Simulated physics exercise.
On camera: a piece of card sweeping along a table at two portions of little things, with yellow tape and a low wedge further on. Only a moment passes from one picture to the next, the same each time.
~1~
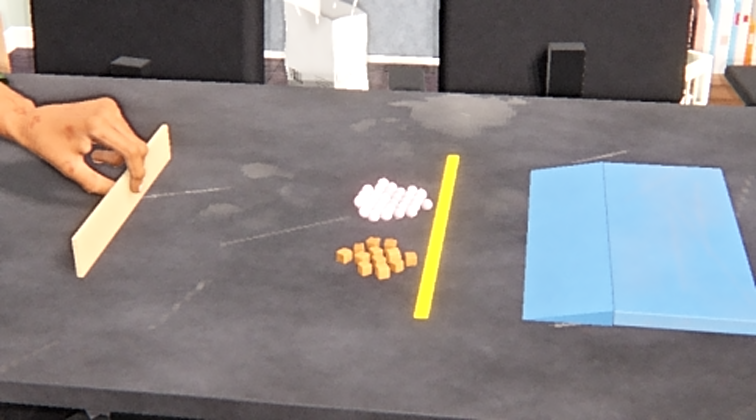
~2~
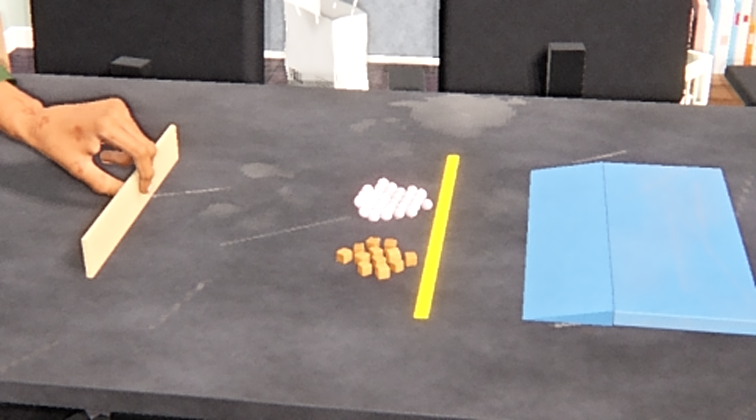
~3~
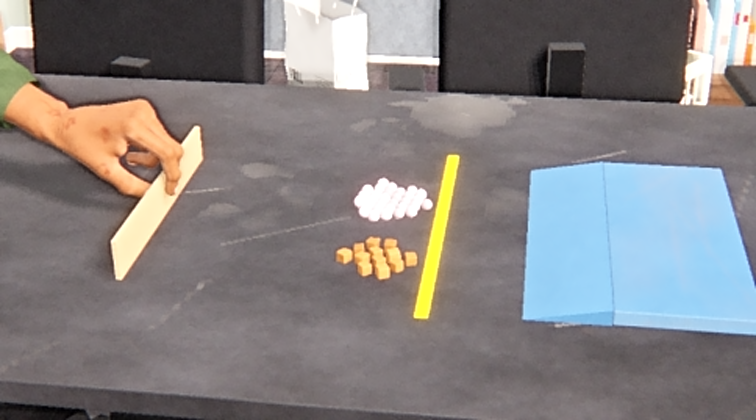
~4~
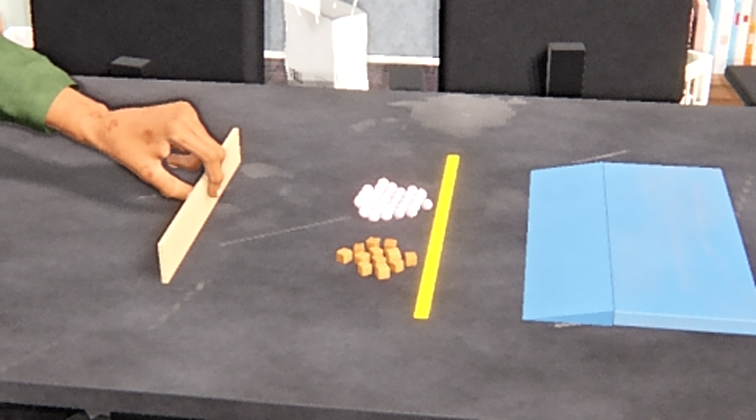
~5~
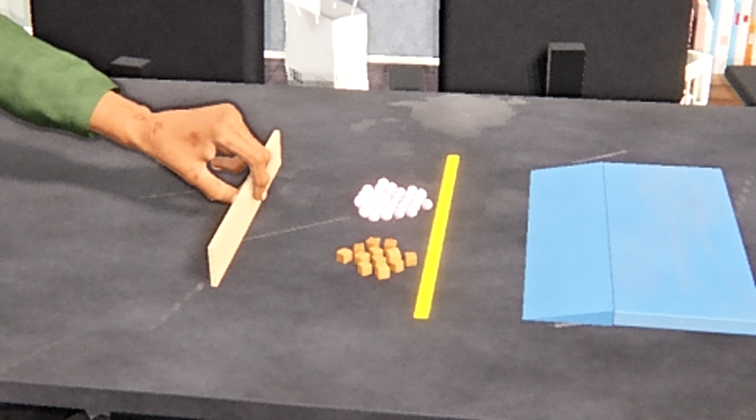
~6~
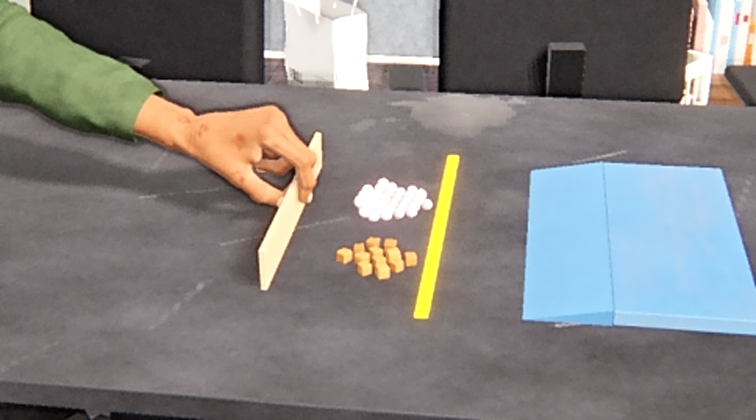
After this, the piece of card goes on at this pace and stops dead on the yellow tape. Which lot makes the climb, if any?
In the end the near lot falls short of the top, and the far lot sends pieces over the top.
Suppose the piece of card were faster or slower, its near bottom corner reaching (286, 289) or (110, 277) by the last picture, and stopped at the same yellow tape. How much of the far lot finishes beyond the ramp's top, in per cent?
First some 100, then 0 per cent.
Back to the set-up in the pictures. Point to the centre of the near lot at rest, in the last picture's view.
Close to (527, 273).
Then, 0.11 s past the last view, piece of card still moving, near (380, 191); near lot all short of the ramp; far lot all short of the ramp.
Then, 0.24 s past the last view, piece of card stopped at the yellow tape; near lot all short of the ramp; far lot a stray few on the ramp, nearly all short of the ramp.
Then, 0.52 s past the last view, piece of card stopped at the yellow tape; near lot about half on the ramp, about half short of the ramp; far lot about two thirds past the top, about a third on the ramp.
Finally, piece of card stopped at the yellow tape; near lot none past the top, about a third on the ramp, about two thirds short of the ramp; far lot most past the top, about a quarter short of the ramp.
